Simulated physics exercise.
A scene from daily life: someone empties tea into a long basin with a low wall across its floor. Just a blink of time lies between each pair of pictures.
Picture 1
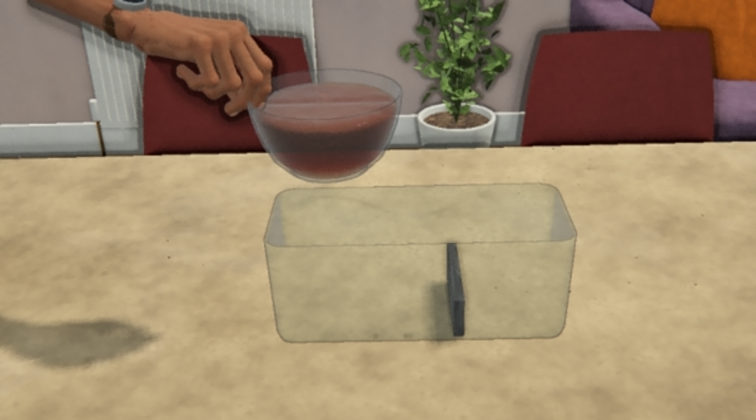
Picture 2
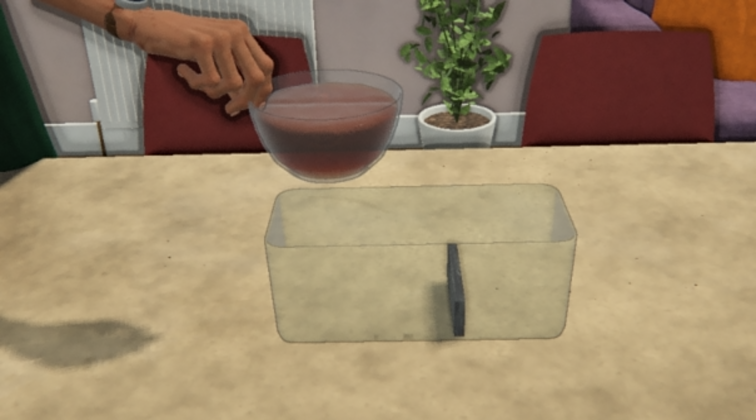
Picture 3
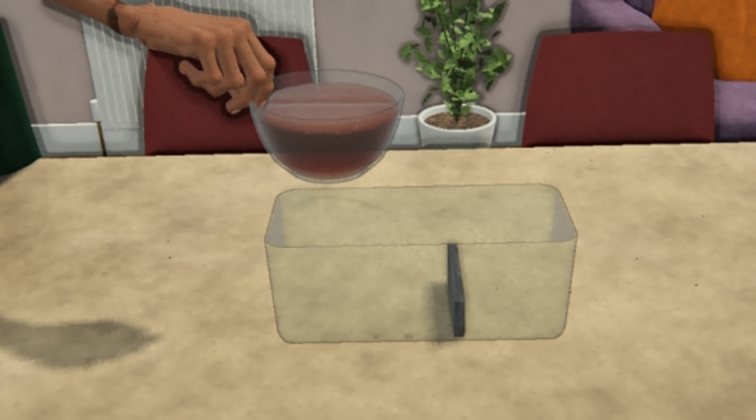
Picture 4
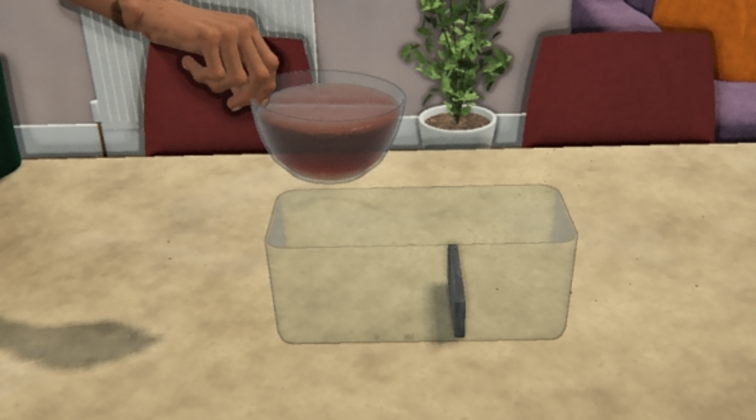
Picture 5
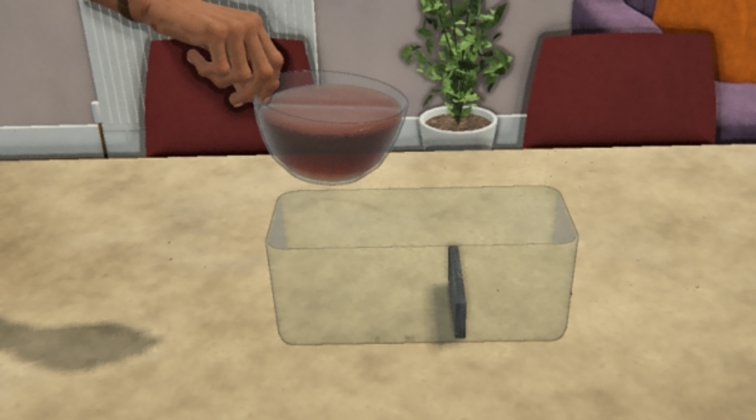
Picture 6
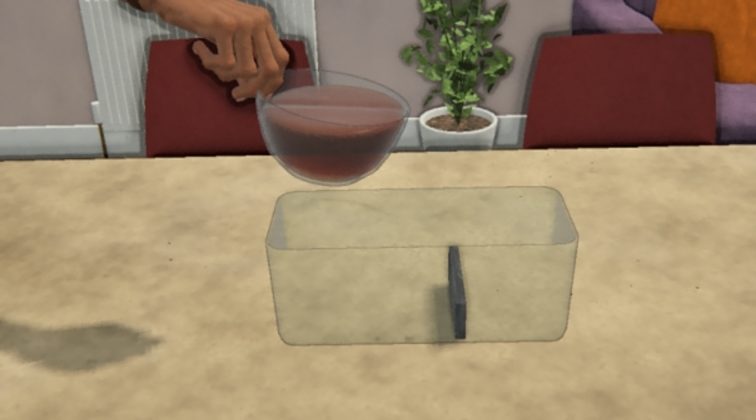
A clear glass bowl of dark reddish tea is held up by a hand at the upper left, seen from the front and slightly above a mottled beige tabletop. Below it sits a long, see-through basin with a low dark wall across its floor, with red chairs and a potted plant behind. The hand and bowl shift very slightly rightward as the bowl gradually leans right, while the camera stays almost still.
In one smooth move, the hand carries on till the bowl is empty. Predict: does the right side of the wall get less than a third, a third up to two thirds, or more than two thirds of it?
No lower than a third, no higher than two thirds.
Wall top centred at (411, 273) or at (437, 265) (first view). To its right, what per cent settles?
I'd expect near 85 percent the first time and near 65 percent the next.
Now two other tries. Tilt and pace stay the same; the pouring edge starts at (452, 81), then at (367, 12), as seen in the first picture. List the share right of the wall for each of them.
The first gives 75 %, the second 40 %.
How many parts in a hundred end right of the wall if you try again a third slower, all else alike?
About 60 per cent.
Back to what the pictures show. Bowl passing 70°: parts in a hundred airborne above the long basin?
About 30 per cent.
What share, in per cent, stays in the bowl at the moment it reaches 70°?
About 45 % remains.
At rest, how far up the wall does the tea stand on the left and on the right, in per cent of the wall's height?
Left part: 40 per cent; right part: 60.
A moment on, the bowl is tipped part way and 47 per cent is still to pour, 4 is left of the wall and 17 right of it.
Next, the bowl is tipped on its side and 4 per cent is still to pour, 42 is left of the wall and 49 right of it.
Then the bowl is tipped right over and 0 per cent is still to pour, 49 is left of the wall and 48 right of it.
Later the bowl is tipped right over and 0 per cent is still to pour, 51 is left of the wall and 47 right of it.
At rest 51 per cent lies left of the wall, 48 right of it and 2 outside.
